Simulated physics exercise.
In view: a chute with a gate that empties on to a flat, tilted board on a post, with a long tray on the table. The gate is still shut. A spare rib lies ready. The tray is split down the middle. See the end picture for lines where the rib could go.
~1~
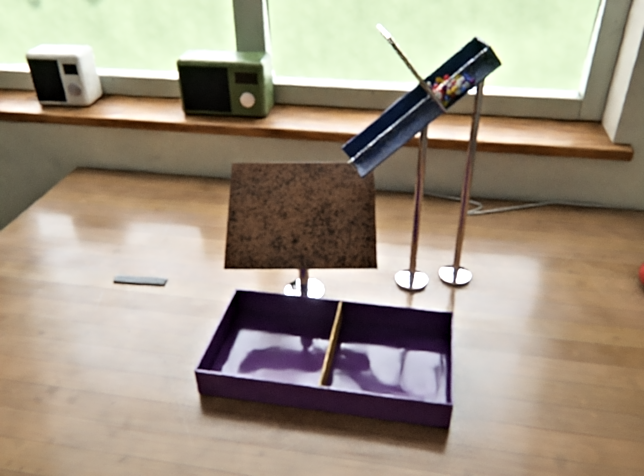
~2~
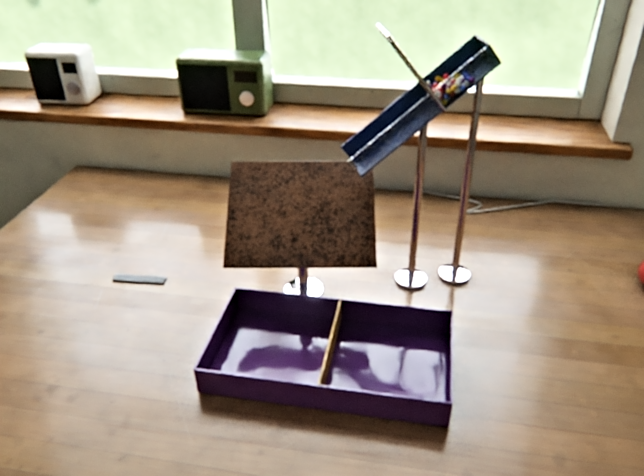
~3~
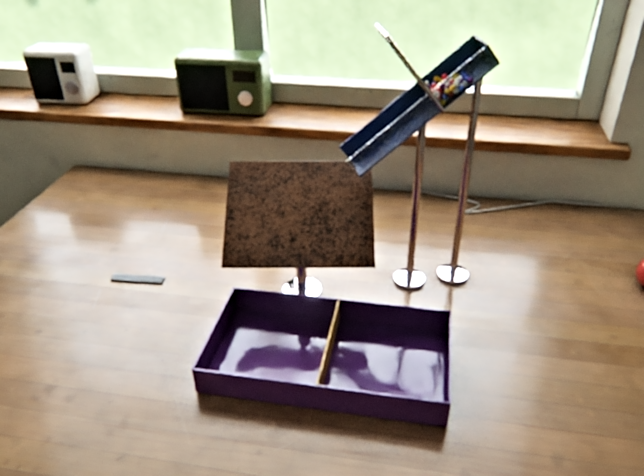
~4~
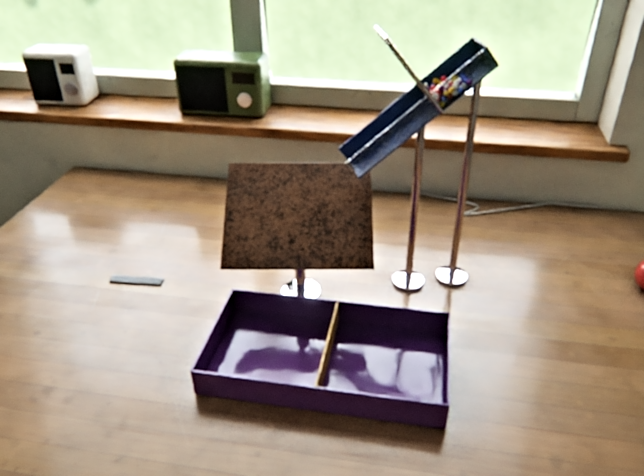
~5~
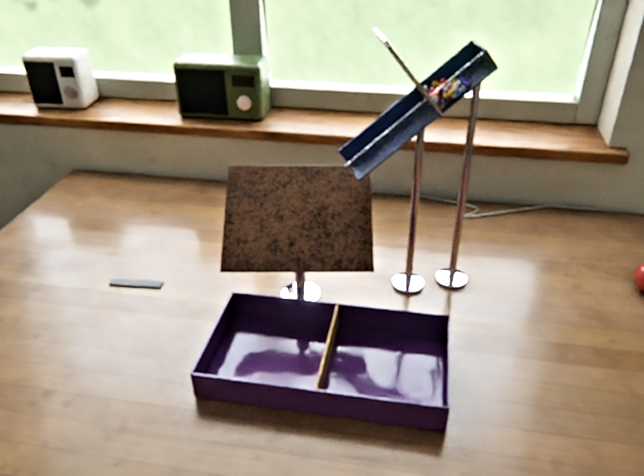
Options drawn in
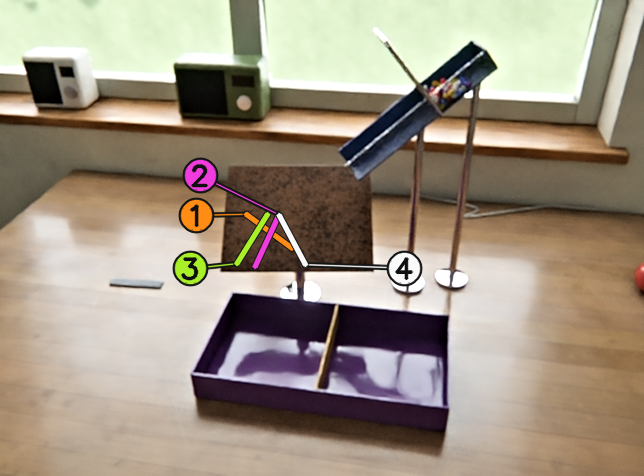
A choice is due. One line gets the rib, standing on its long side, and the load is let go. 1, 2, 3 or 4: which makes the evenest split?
Take 4.
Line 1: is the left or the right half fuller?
More lands on the left.
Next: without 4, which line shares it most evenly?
It is 1.
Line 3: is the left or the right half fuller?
The left half.
On the marked copy, line 1 from (246, 214) to (292, 248); line 2 from (279, 214) to (255, 266); line 3 from (267, 214) to (236, 263); line 4 from (279, 215) to (305, 264).
For line 1, of what is caught, most in the left half, a small part in the right.
For line 2, of what is caught, all in the left half, none in the right.
For line 3, of what is caught, all in the left half, none in the right.
For line 4, of what is caught, about two thirds in the left half, about a third in the right.
